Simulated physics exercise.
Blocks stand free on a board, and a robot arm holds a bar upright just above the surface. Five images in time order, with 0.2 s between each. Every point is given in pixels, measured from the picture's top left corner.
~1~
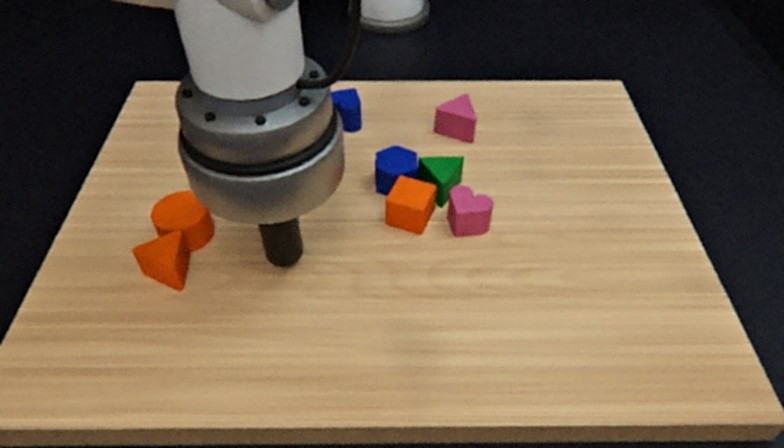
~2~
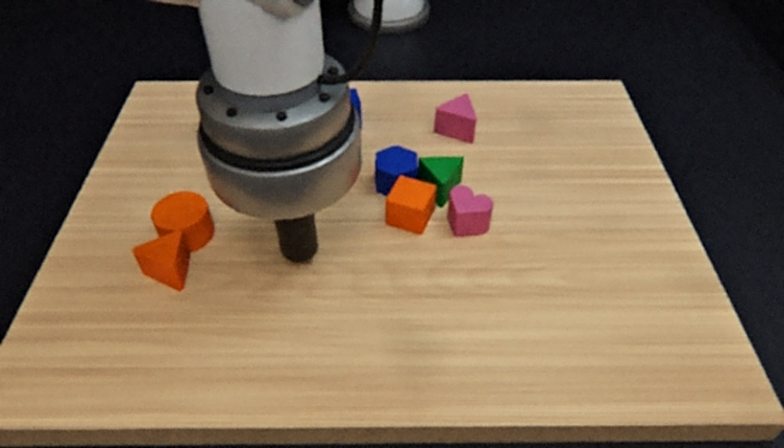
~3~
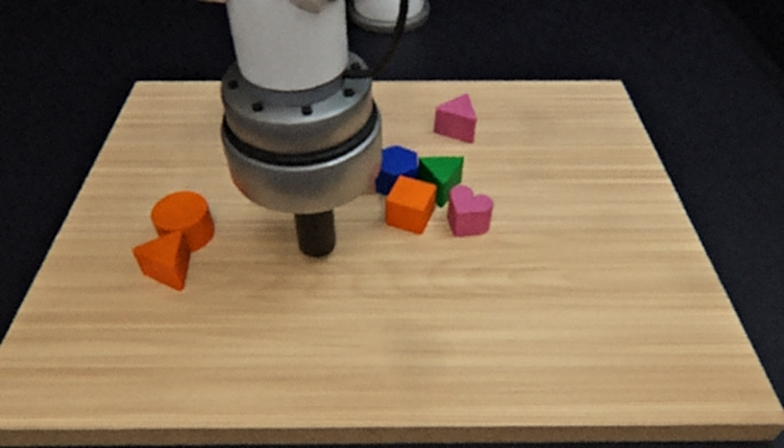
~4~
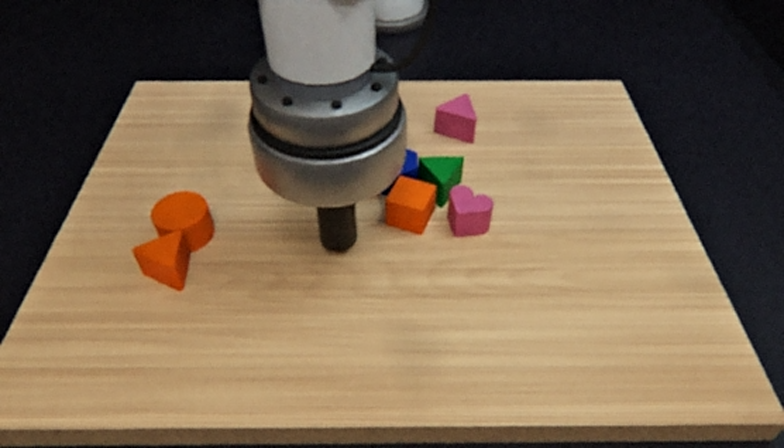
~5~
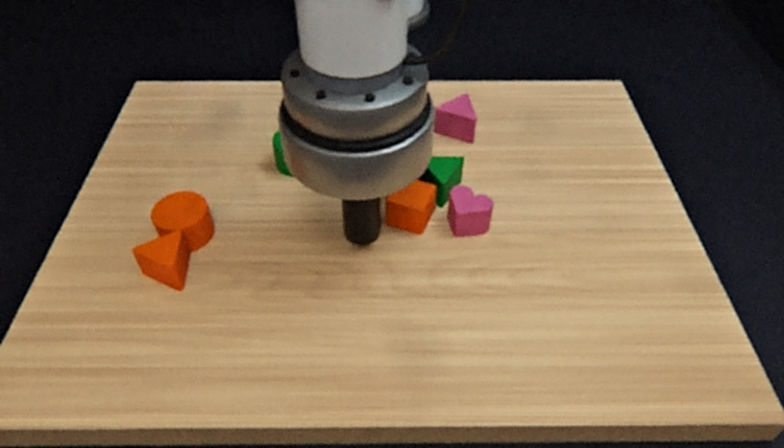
A robot arm with a grey, dark-tipped end glides steadily rightward above a pale wooden board, seen from a fixed, raised view against a dark background. An orange disc and triangle sit at left, while blue, green, orange and pink blocks cluster right of centre, with a pink triangle behind. The upright bar nears the orange square block, and no block moves.
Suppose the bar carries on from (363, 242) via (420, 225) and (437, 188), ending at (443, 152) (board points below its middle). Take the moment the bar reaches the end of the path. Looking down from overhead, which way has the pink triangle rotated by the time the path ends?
Short answer: Counterclockwise.
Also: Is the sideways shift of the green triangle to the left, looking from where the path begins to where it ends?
In short: No.
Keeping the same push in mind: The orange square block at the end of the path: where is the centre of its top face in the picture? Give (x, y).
About (476, 121).
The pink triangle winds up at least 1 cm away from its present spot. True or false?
True.
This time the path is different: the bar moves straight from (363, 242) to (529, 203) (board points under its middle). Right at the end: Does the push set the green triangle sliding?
That would be a yes.
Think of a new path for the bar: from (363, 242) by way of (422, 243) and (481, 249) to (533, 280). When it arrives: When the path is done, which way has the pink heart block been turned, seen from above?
That block twists counter-clockwise.
On the path given first. One third of the way, bar at (421, 215); orange square block at (439, 178); green triangle at (451, 157), turned 30° anticlockwise.
Two thirds of the way, bar at (438, 177); orange square block at (458, 143), turned 20° clockwise; green triangle at (474, 127), turned 20° anticlockwise; pink heart block at (473, 199), turned 15° clockwise.
At the end, bar at (444, 141); orange square block at (476, 121), turned 50° clockwise; green triangle at (503, 113); pink triangle at (466, 99), turned 55° anticlockwise; pink heart block at (473, 199), turned 15° clockwise.
